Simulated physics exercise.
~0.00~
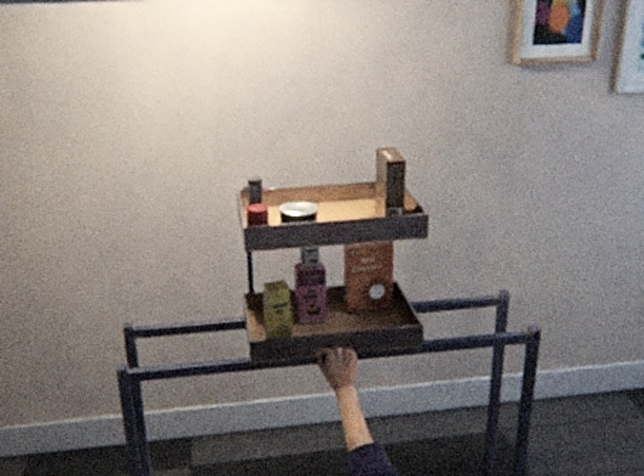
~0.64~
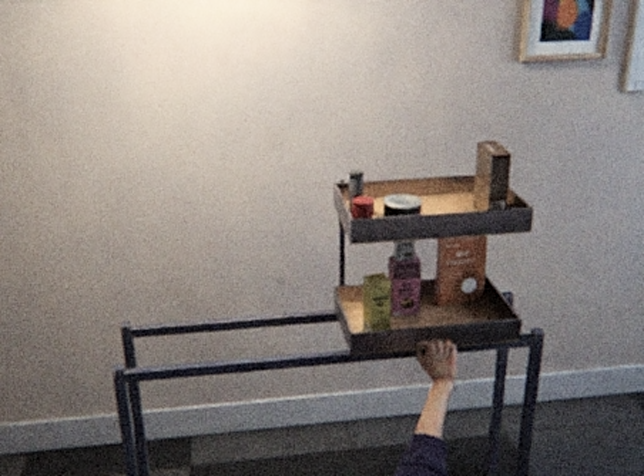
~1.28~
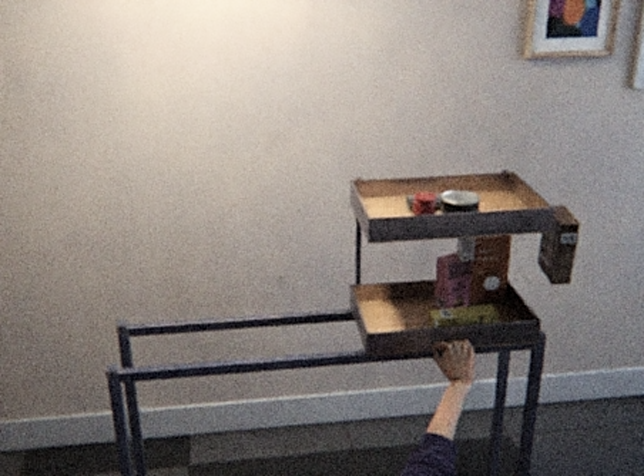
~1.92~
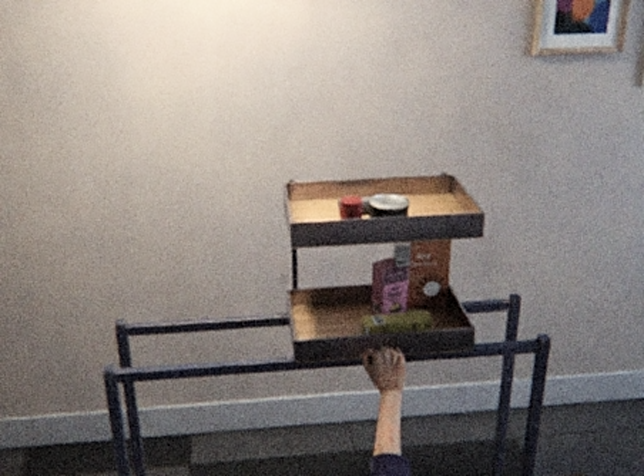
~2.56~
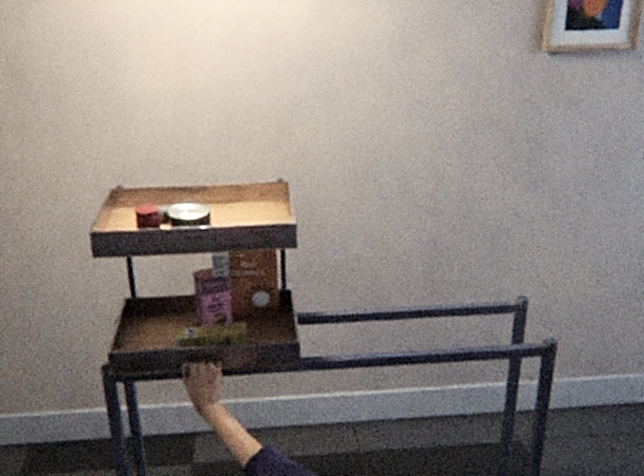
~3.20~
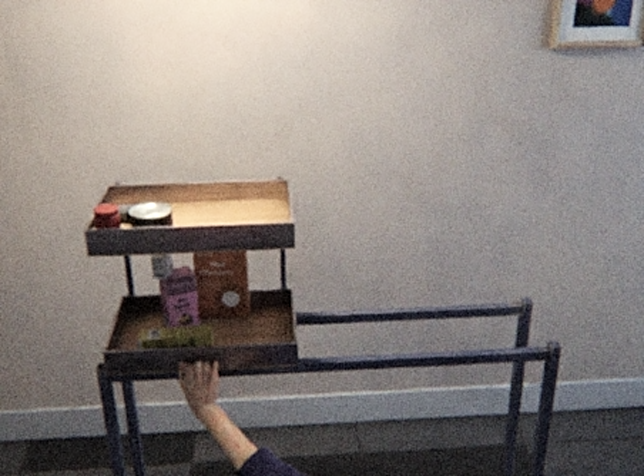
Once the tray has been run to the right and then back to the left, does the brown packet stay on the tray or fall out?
The brown packet falls out, tumbling over the right end of the upper tier when the tray reaches the right side.
